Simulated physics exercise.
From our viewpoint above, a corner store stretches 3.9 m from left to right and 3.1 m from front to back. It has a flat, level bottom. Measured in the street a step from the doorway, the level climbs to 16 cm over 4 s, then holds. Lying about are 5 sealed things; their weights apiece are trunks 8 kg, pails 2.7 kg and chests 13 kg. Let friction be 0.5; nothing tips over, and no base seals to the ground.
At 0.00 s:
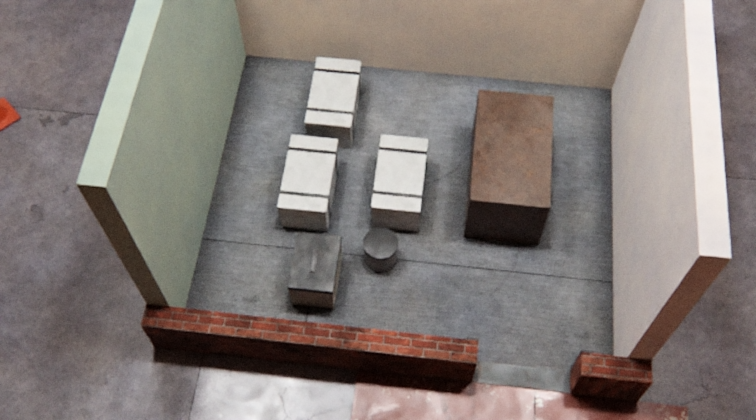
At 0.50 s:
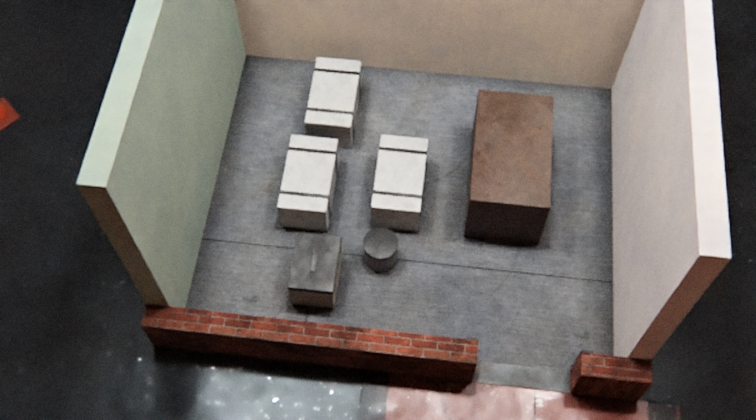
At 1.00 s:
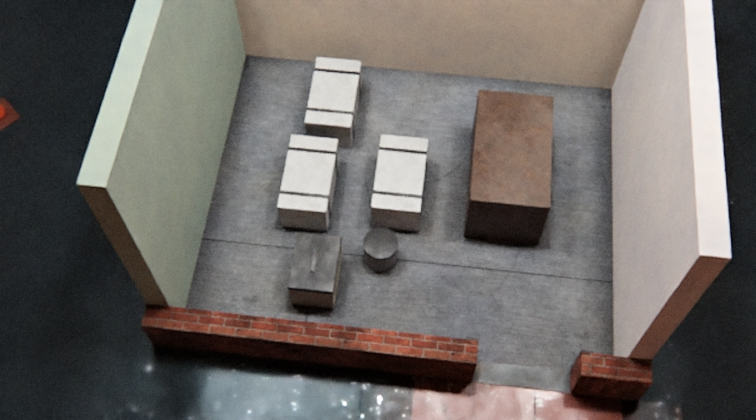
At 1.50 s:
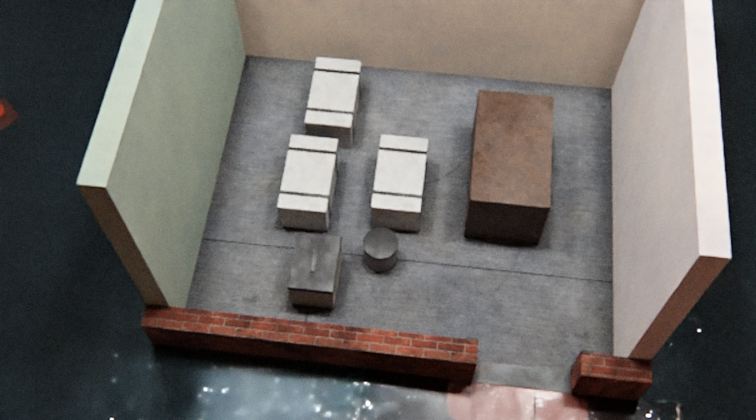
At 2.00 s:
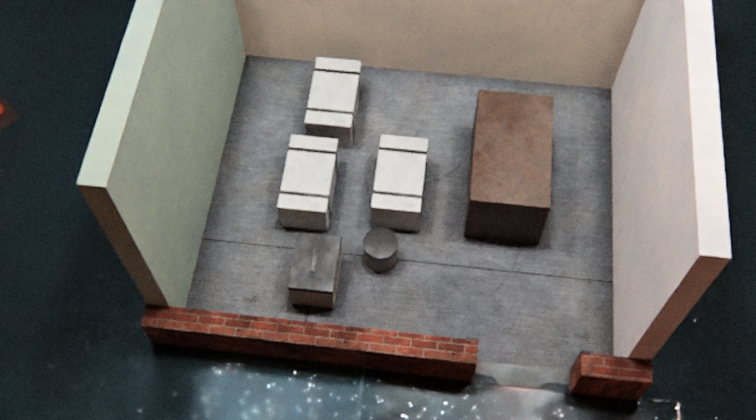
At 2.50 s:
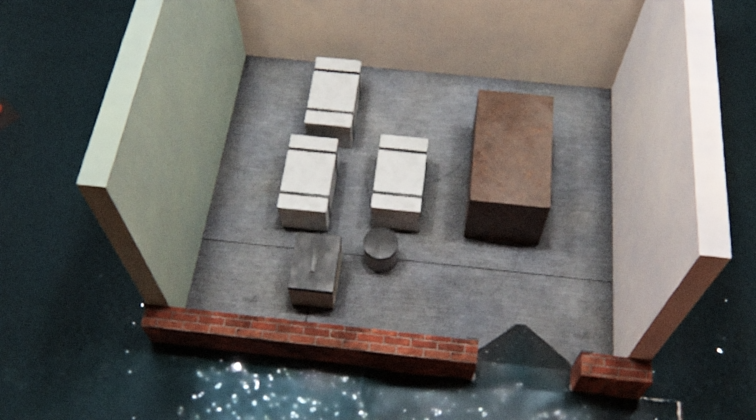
The video shows a walled room from above, its pale, brown and grey objects staying still, as dark, glinting water covers the ground outside and then a little enters through the gap in the low brick wall.
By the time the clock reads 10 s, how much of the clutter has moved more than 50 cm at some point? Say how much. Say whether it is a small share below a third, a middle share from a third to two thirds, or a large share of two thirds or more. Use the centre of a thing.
A middle share, from a third to two thirds.
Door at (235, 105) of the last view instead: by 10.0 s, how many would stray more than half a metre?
The answer would then be 4.
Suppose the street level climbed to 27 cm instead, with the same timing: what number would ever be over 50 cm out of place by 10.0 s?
The count would be 4.
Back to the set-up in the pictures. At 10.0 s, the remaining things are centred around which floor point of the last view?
Roughly at (298, 193).
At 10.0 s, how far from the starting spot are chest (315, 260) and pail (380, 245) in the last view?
Respectively 0 and 20 cm.
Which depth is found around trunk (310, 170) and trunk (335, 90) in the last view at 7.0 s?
Depth approx. 3 cm / 2 cm.
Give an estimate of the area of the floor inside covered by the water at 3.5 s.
Some 1.5 m2 of it.
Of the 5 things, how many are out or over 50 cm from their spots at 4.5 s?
I make it 0 by then.
After 3.5 s 0 of 5 are over 50 cm from their spots; 0 afloat.
After 4.5 s 0 of 5 are over 50 cm from their spots; 0 afloat.
After 7.0 s 0 of 5 are over 50 cm from their spots; 0 afloat.
After 10.0 s 3 of 5 are over 50 cm from their spots, and 3 have been at some point; 3 afloat.
